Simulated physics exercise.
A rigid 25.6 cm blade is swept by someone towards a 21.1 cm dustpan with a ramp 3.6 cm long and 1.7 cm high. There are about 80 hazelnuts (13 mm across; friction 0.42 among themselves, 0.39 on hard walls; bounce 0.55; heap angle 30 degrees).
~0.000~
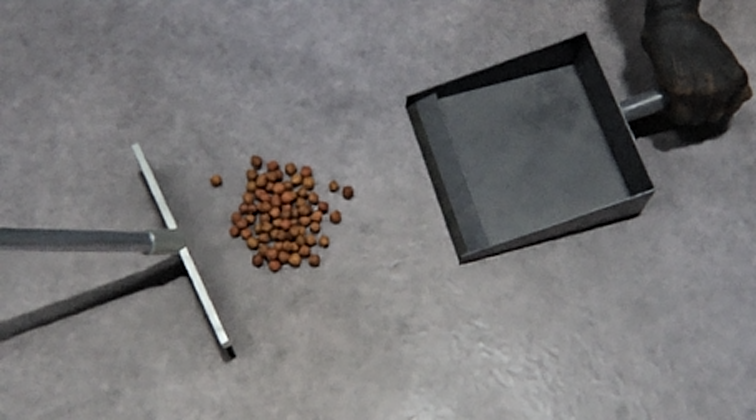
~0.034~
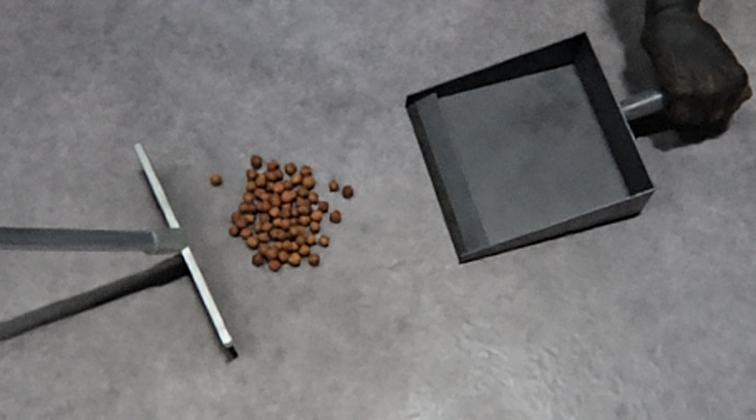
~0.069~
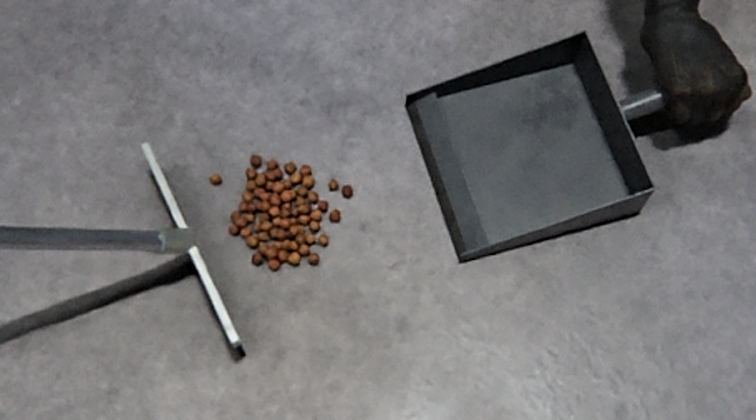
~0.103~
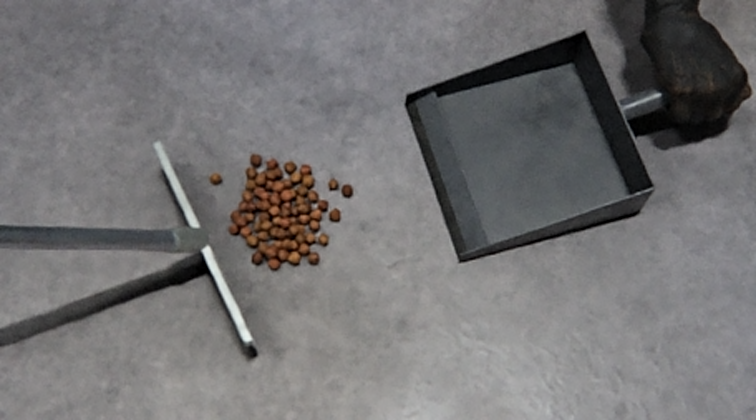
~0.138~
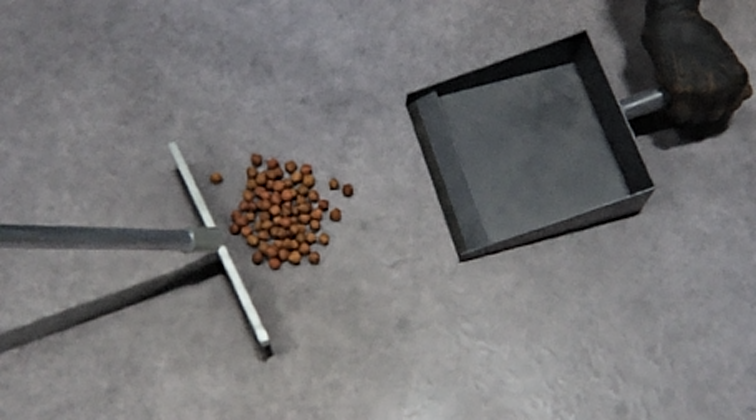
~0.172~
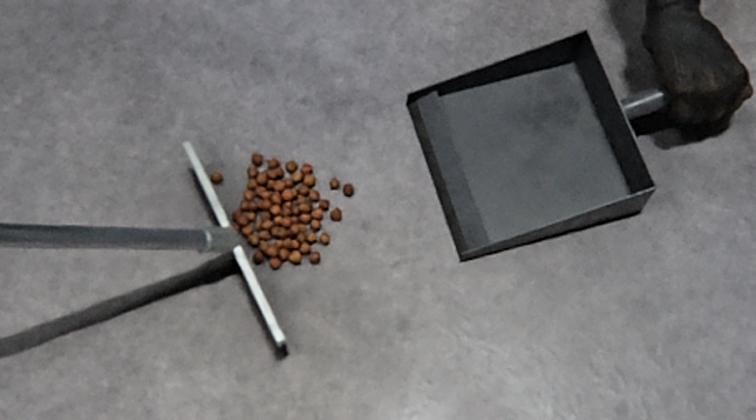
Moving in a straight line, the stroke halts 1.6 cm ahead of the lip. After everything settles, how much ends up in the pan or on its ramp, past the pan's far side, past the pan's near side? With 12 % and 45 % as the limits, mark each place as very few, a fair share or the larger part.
My call: Pan: Very few; far side: Very few; near side: Very few.
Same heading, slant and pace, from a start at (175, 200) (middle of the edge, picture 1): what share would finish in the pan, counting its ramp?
It would come to about 20 in a hundred.
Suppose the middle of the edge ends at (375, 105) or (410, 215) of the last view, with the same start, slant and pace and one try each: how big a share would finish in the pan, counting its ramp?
Some 15 per cent on the first try, 10 per cent on the second.
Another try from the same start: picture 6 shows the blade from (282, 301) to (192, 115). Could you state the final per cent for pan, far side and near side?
Pan 20; far 30; near 0.
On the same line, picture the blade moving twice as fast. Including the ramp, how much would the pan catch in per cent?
It would be around 20 percent.
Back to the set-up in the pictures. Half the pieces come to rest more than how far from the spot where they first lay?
That distance is close to 16 cm.
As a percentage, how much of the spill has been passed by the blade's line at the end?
About 15 percent.
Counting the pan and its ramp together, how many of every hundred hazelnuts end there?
Near 10 in every hundred.
After 0.40 s, middle of the blade 14 cm from the lip; 0 % over the lip, far side 0 %, near side 0 %.
Then, at 0.55 s, middle of the blade 7 cm from the lip; 0 % over the lip, far side 5 %, near side 0 %.
After 0.82 s, middle of the blade 4 cm from the lip; 10 % over the lip, far side 5 %, near side 5 %.
By 1.4 s all is still; pan 10 %, far side 5 %, near side 5 %, in front of the lip or behind the blade 85 %.
